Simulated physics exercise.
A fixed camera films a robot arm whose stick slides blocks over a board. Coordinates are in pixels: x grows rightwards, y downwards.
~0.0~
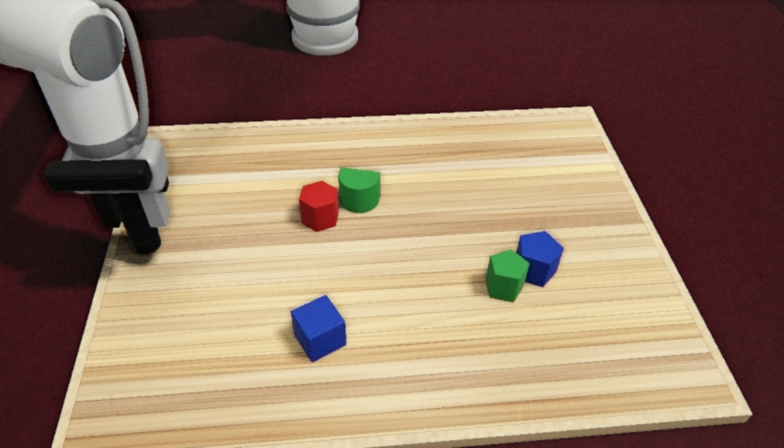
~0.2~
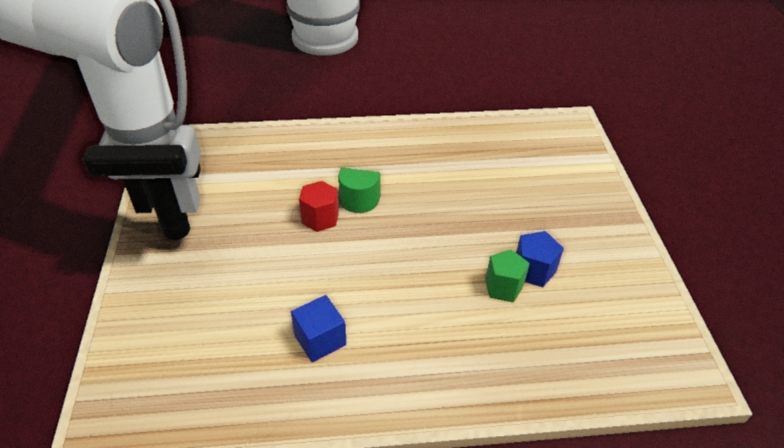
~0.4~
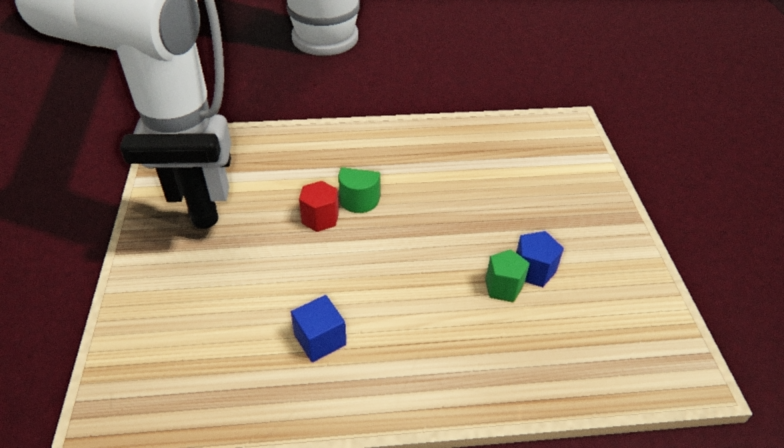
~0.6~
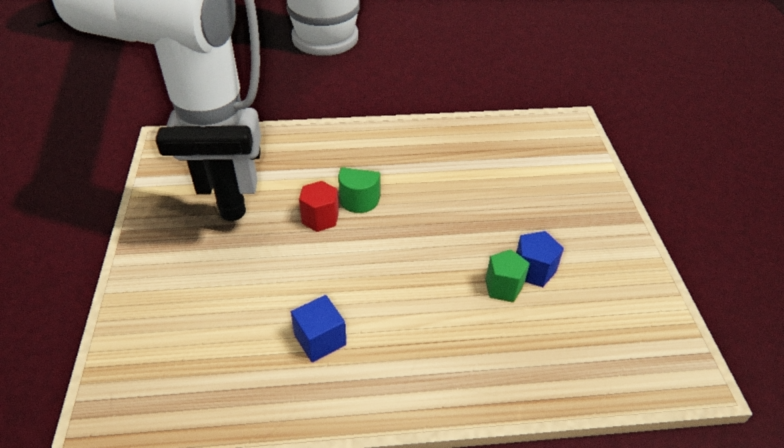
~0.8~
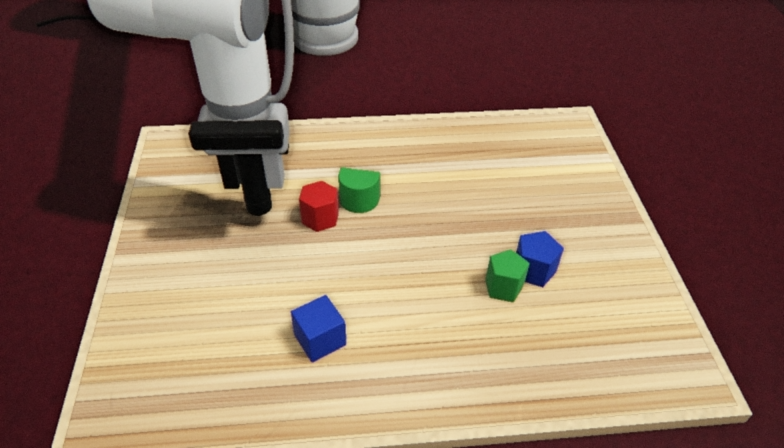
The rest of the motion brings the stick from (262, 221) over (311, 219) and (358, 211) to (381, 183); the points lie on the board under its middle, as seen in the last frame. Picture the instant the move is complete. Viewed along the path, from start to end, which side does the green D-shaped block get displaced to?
Answer: Leftward.
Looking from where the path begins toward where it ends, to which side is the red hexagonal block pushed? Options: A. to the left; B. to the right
Correct choice: B.
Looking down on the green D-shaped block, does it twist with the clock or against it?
Seen from above, counterclockwise.
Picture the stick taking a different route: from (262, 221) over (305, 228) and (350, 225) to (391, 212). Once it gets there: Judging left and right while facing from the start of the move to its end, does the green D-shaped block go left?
Going by the path, yes.
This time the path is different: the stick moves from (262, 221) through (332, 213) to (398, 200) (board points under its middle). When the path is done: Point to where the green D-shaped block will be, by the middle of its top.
I expect it at (418, 158).
The first path, step by step. One third of the way, stick at (311, 206); red hexagonal block at (342, 193); green D-shaped block at (366, 174), turned 15° anticlockwise.
Two thirds of the way, stick at (359, 198); red hexagonal block at (388, 193); green D-shaped block at (389, 167), turned 70° anticlockwise.
At the end, stick at (381, 170); red hexagonal block at (393, 191), turned 25° clockwise; green D-shaped block at (411, 152), turned 25° anticlockwise.
